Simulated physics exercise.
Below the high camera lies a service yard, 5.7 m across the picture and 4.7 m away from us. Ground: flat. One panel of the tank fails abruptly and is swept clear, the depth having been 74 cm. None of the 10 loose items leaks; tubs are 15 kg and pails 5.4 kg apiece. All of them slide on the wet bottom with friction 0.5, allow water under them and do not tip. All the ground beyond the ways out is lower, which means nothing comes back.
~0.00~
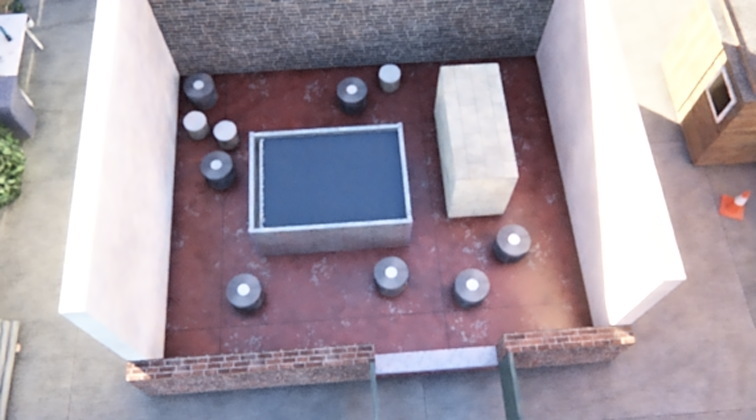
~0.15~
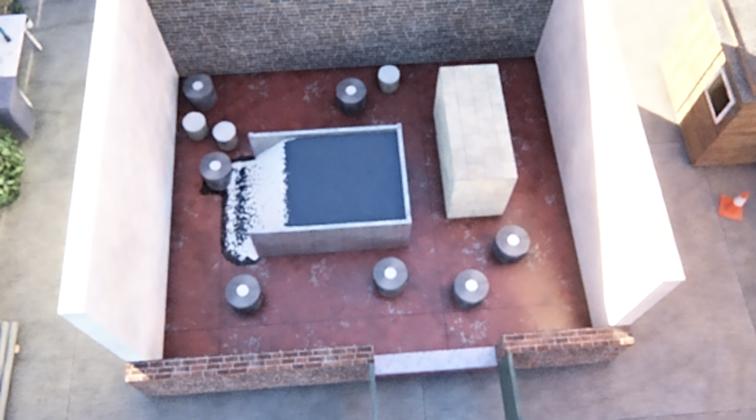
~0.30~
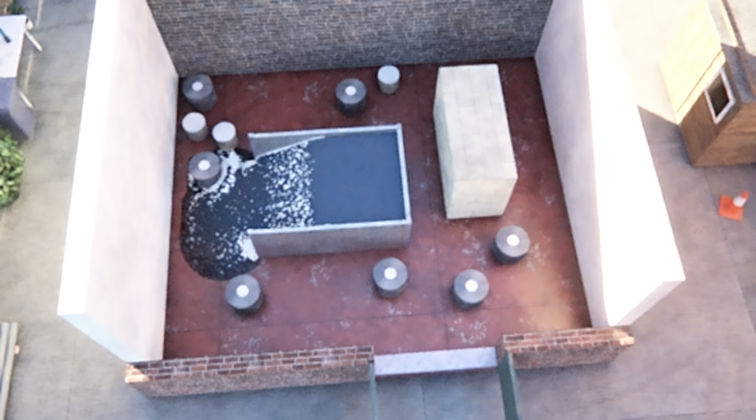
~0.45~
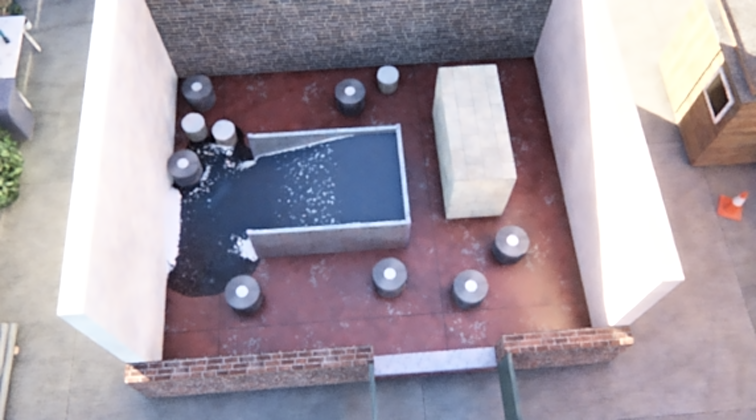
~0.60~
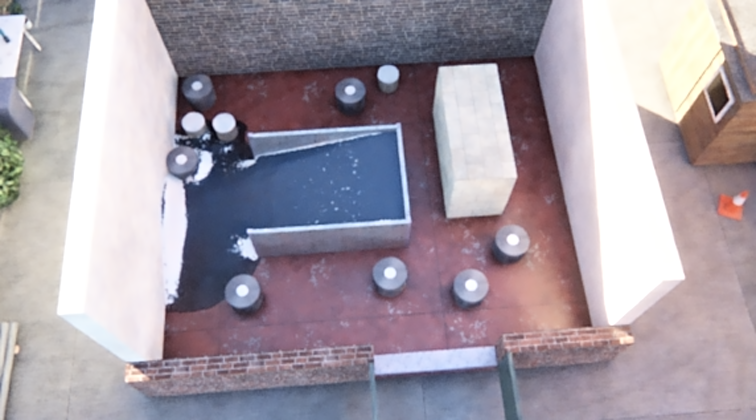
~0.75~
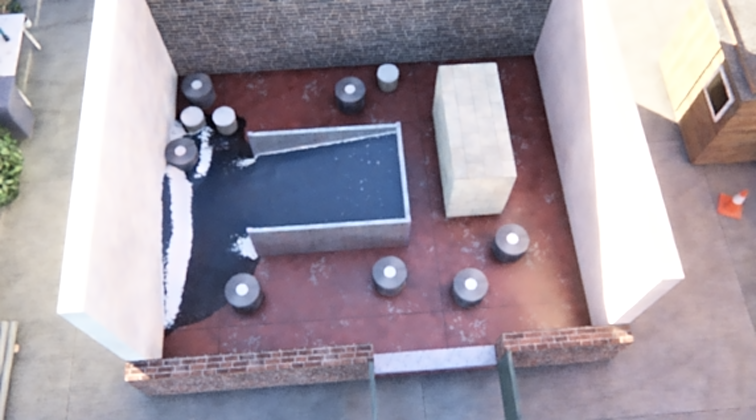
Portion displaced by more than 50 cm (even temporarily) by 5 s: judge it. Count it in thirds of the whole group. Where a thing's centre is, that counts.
Two thirds or more of the group.
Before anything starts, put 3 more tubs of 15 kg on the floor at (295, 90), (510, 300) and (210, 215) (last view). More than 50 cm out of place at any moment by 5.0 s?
Going through them, I'd say exceeds it, exceeds it and finally exceeds it.
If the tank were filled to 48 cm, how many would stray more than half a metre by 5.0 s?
Then it comes to 6.
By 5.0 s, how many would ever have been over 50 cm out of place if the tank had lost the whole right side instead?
Result: 6 of them.
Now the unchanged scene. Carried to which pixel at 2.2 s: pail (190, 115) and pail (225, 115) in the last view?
Estimated pixels: (217, 74) and (321, 101).
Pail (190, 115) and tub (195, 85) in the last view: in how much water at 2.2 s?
First about 29 cm, second about 19 cm.
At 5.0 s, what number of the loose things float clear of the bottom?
At that time, 7.
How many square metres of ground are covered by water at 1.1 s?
Wet: Near 7.0 m2.
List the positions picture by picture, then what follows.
A tub at (216, 165), on the bottom; a pail at (225, 130), on the bottom; 2.8 m2 under water; 0 of 10 have shifted, in the first picture.
A tub at (215, 166), on the bottom; a pail at (224, 131), on the bottom; 3.5 m2 under water; 0 of 10 have shifted, in the second picture.
A tub at (204, 165), on the bottom, 16 cm from its start; a pail at (224, 132), on the bottom; water covers 4.5 m2; 1 of 10 have shifted, in the third picture.
A tub at (183, 164), on the bottom, 46 cm from its start; a pail at (223, 130) rests on the ground, 4 cm from its start; water covers 5.3 m2; 1 of 10 have shifted, in the fourth picture.
A tub at (181, 160), on the bottom, 49 cm from its start; a pail at (224, 123) rests on the ground, 15 cm from its start; water covers 5.8 m2; 2 of 10 have shifted, in the fifth picture.
A tub at (180, 151), afloat, 52 cm from its start; a pail at (224, 116), on the bottom, 25 cm from its start; water covers 6.1 m2; 3 of 10 have shifted, in the sixth picture.
After 1.1 s 1 of 10 are over 50 cm from their spots; 1 afloat.
After 2.2 s 4 of 10 are over 50 cm from their spots; 2 afloat.
After 3.5 s 9 of 10 are over 50 cm from their spots; 1 afloat.
After 5.0 s 10 of 10 are over 50 cm from their spots, and 10 have been at some point; 7 afloat.
